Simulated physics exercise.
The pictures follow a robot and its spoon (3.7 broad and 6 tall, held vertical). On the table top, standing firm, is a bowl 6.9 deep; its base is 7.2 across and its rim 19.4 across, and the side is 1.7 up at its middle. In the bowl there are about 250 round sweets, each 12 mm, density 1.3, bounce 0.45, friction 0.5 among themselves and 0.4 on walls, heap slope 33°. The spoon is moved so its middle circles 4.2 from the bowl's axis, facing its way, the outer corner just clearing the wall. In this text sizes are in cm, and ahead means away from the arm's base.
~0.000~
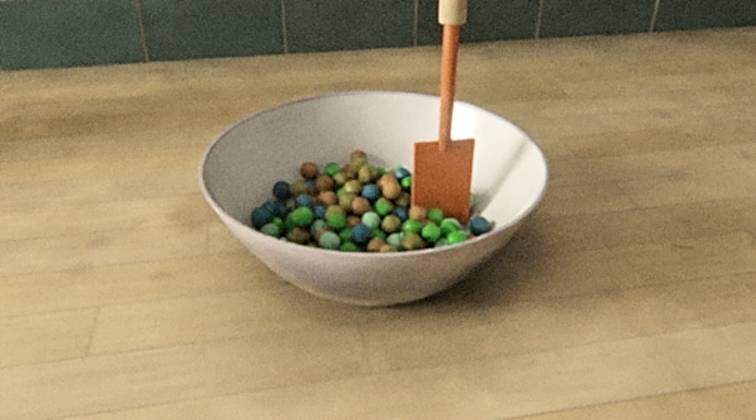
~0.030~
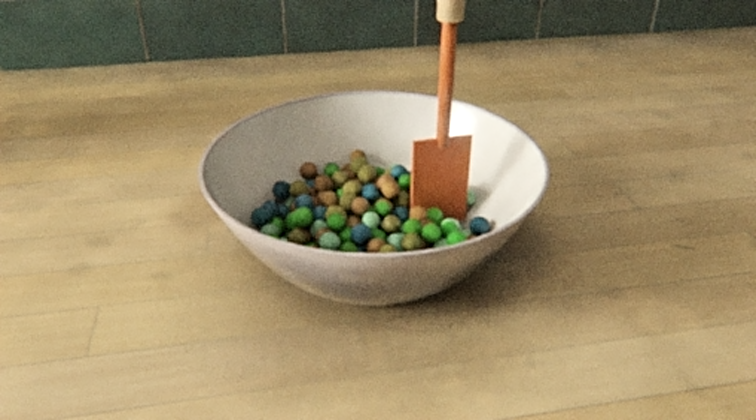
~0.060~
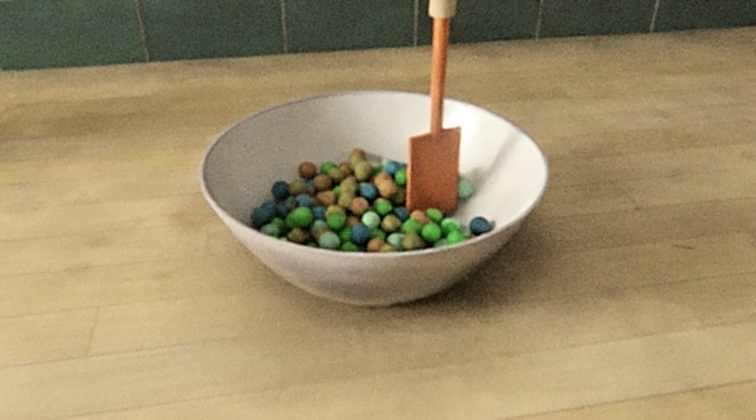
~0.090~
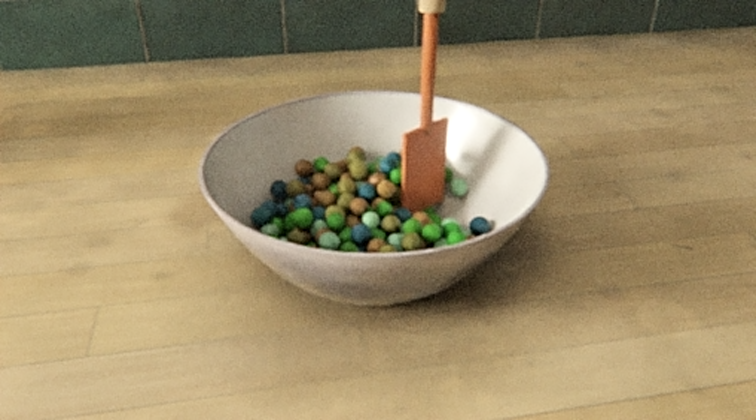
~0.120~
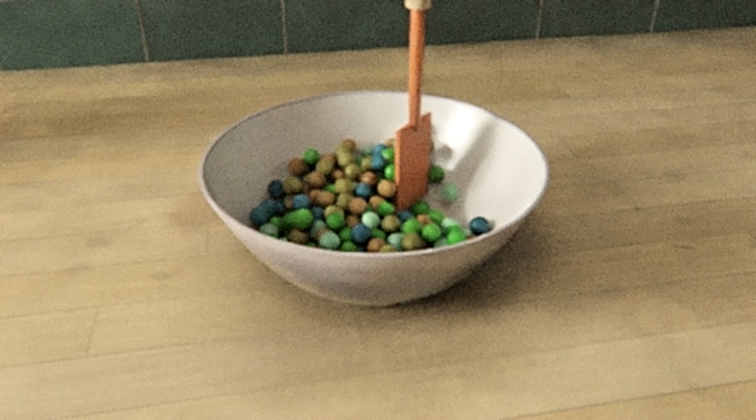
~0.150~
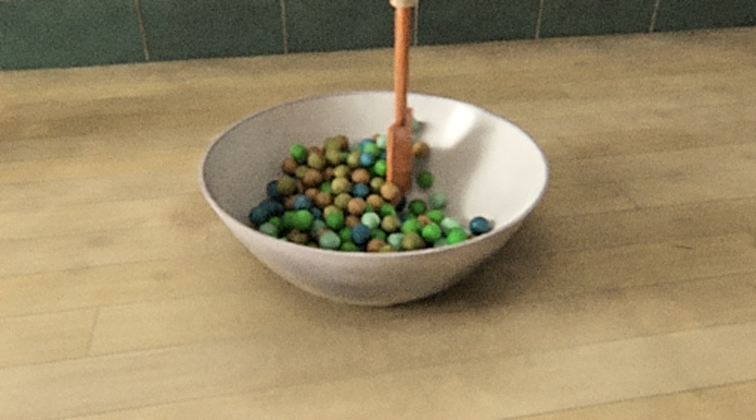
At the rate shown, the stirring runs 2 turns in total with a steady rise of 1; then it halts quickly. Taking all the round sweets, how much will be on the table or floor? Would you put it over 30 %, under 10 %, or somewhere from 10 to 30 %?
I would put it under 10 %.
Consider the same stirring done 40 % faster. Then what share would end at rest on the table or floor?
Then roughly 0 %.
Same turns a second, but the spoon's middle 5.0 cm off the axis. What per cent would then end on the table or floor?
Around 0 in a hundred, in that case.
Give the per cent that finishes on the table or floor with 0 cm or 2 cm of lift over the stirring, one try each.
Close to 0 percent and close to 0 percent.
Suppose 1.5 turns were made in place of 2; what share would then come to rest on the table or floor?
It would be around 0 per cent.
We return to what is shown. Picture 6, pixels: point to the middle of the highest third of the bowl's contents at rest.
About (425, 196).
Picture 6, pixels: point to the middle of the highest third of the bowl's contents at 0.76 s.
Roughly pixel (465, 194).
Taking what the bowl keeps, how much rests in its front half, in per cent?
Close to 45 in a hundred.
After 0.76 s, 318° round, highest piece 6 above the table; 252 in the bowl.
After 1.36 s, 220° round, highest piece 7 above the table; 252 in the bowl.
After 1.87 s, 0° round, highest piece 6 above the table; 252 in the bowl.
After 2.57 s, 0° round, highest piece 6 above the table; 252 in the bowl.
In the end, 252 in the bowl. That is 0 % on the table or floor.
